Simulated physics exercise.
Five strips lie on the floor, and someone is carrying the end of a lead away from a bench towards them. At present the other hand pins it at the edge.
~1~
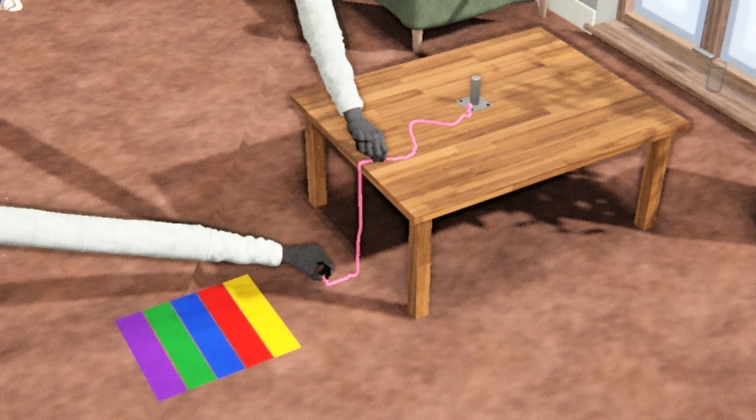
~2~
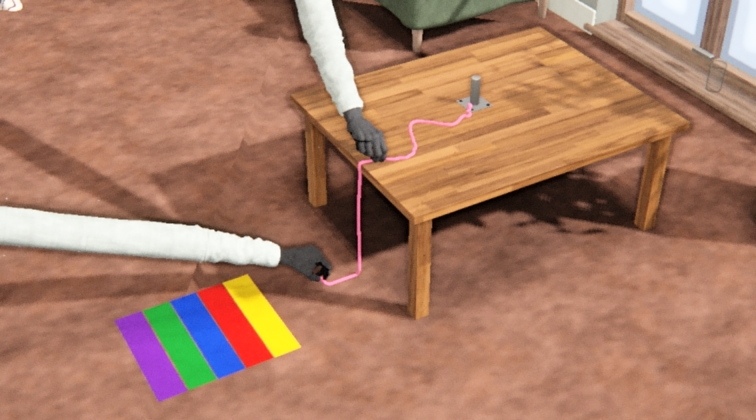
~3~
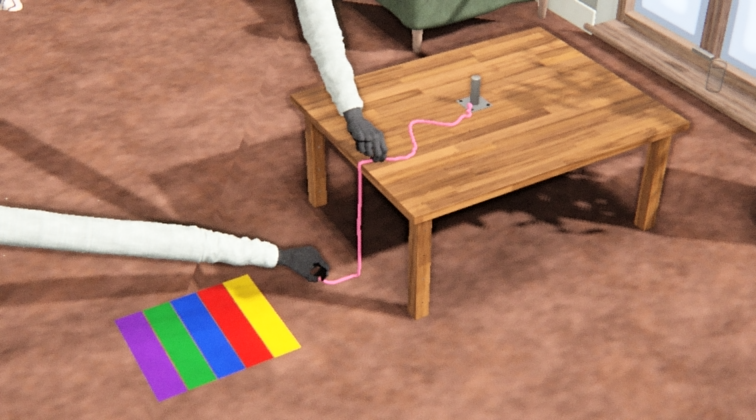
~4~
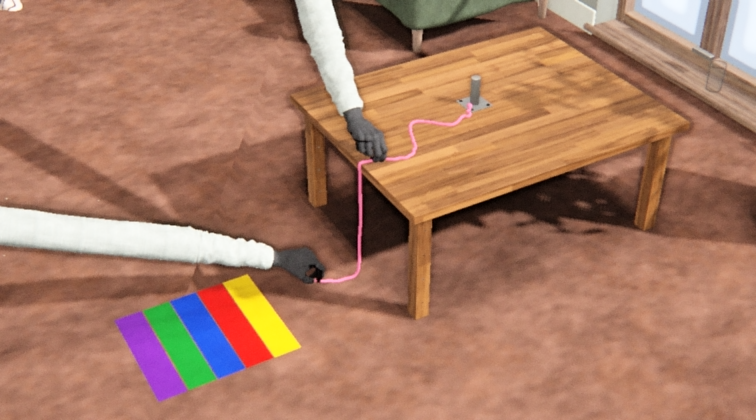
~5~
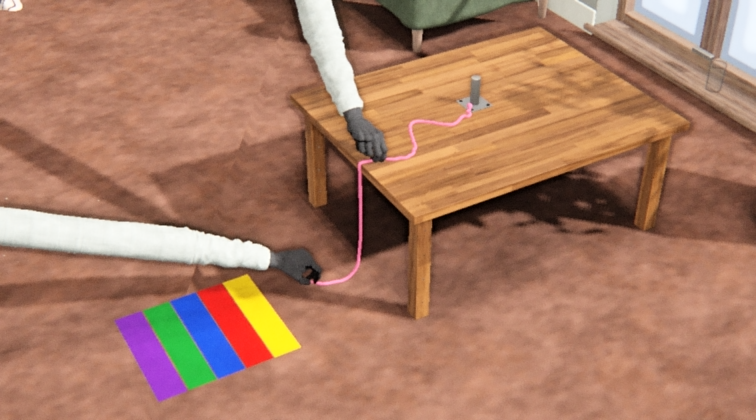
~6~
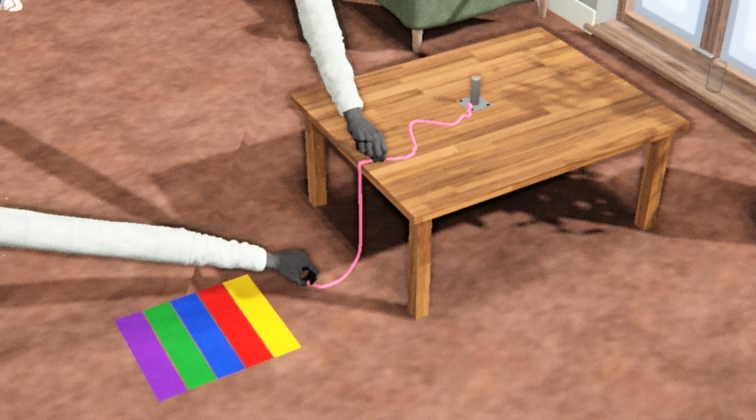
A gloved hand drew the loose end of a pink cord slightly left near five coloured strips on the floor, while another hand stayed still, pressing the cord at the wooden table's edge.
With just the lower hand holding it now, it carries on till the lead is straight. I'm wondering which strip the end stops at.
It stops at the green strip.
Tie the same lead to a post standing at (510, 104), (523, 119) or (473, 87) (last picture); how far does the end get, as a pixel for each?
In order, it comes out close to (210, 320), (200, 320) and (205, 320).
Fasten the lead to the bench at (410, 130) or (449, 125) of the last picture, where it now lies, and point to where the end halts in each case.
Try by try: (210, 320), (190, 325).
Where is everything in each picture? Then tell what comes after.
In the first picture, end (324, 277); yellow (278, 338); red (251, 348); blue (223, 359); green (194, 369); purple (165, 381).
In the second picture, end (322, 278); lead through (464, 116) (417, 122) (414, 152) (360, 168) (359, 217) (359, 267).
In the third picture, end (320, 279).
In the fourth picture, end (315, 280); lead through (464, 116) (417, 122) (414, 152) (360, 168) (361, 217) (359, 267).
In the fifth picture, end (312, 282).
In the sixth picture, end (308, 283); lead through (464, 116) (417, 122) (414, 152) (360, 168) (361, 217) (352, 267).
A little later, end near (229, 311); over red.
Next, end near (195, 323); over blue.
When it is tight, end near (175, 330); over green. It gets as far as the green strip.
